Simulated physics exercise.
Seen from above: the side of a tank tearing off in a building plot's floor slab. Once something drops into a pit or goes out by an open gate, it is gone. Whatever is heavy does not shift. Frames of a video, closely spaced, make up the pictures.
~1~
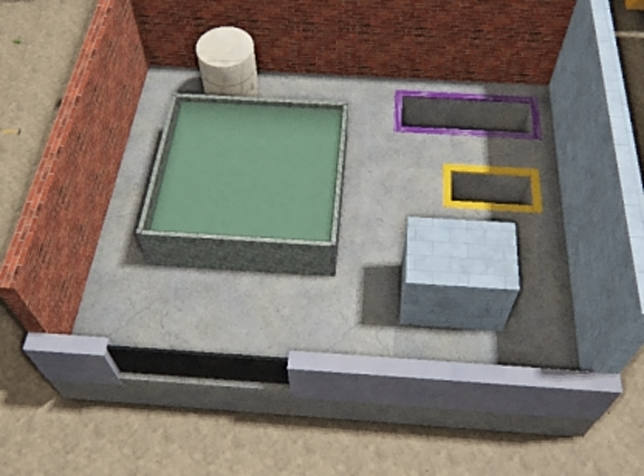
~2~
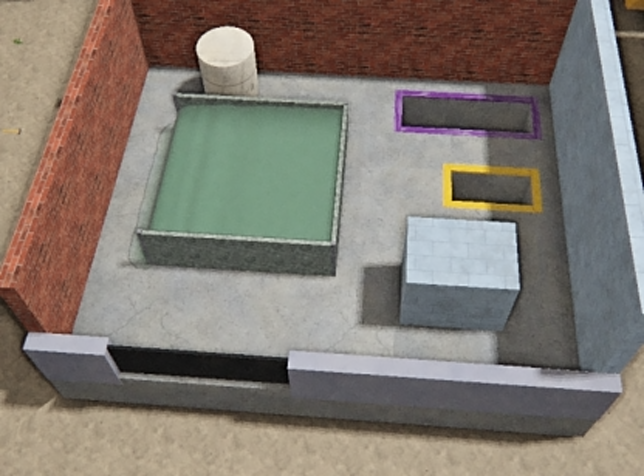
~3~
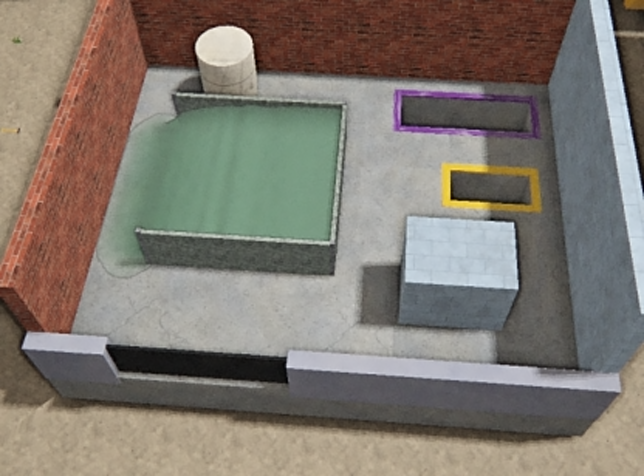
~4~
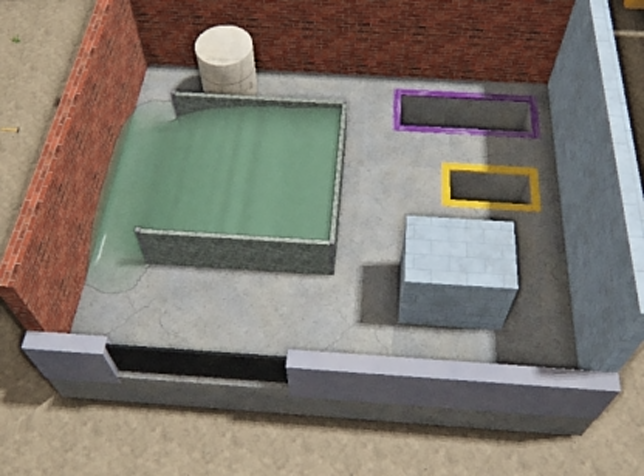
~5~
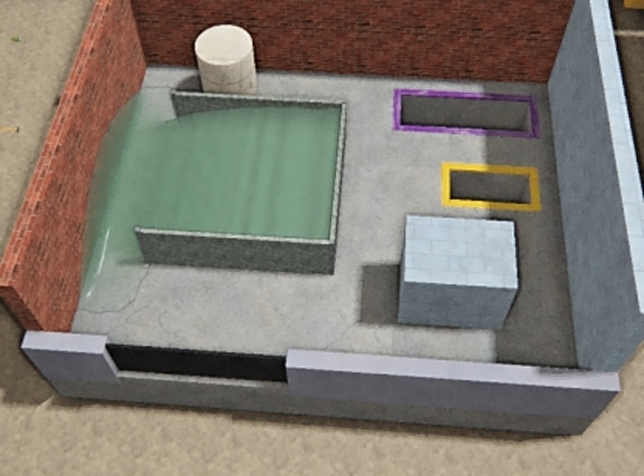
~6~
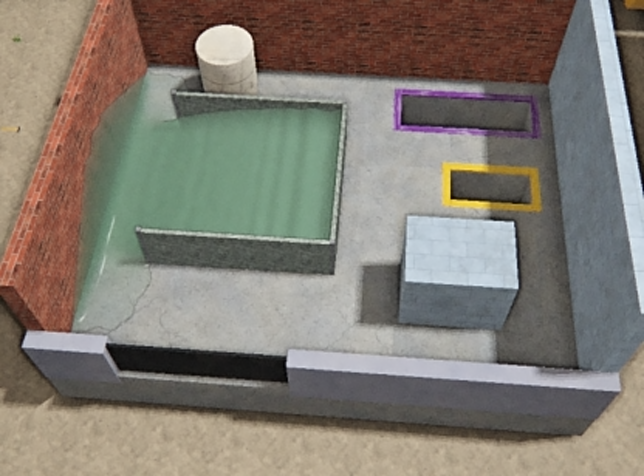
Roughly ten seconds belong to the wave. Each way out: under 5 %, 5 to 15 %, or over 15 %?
Outcome: The gate swallows below five per cent, the yellow pit swallows five to fifteen per cent, the purple pit swallows beyond fifteen per cent.
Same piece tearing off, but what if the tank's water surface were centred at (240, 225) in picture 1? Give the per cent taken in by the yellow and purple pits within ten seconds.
The yellow pit ends up with 14 per cent and the purple pit with 15 per cent.
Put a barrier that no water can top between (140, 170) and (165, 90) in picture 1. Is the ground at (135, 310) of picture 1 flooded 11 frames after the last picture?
The spot in question would be waterlogged.
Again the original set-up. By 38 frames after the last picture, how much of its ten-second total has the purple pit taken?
Near 40 in a hundred.
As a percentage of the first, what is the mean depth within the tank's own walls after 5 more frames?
About 60 per cent.
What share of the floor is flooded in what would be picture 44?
By my count, 95 percent.
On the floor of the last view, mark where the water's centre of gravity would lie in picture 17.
My guess is about (195, 198).
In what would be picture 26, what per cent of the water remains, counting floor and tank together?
Around 98 in a hundred.
A moment on, water covers 20 % of the floor; the gate 0 %, the yellow pit 0 %, the purple pit 0 %.
Next, water covers 35 % of the floor; the gate 0 %, the yellow pit 0 %, the purple pit 0 %.
Then, water covers 70 % of the floor; the gate 0 %, the yellow pit 0 %, the purple pit 1 %.
Later, water covers 95 % of the floor; the gate 0 %, the yellow pit 2 %, the purple pit 8 %.
In the end, water covers 100 % of the floor; the gate 0 %, the yellow pit 7 %, the purple pit 20 %.
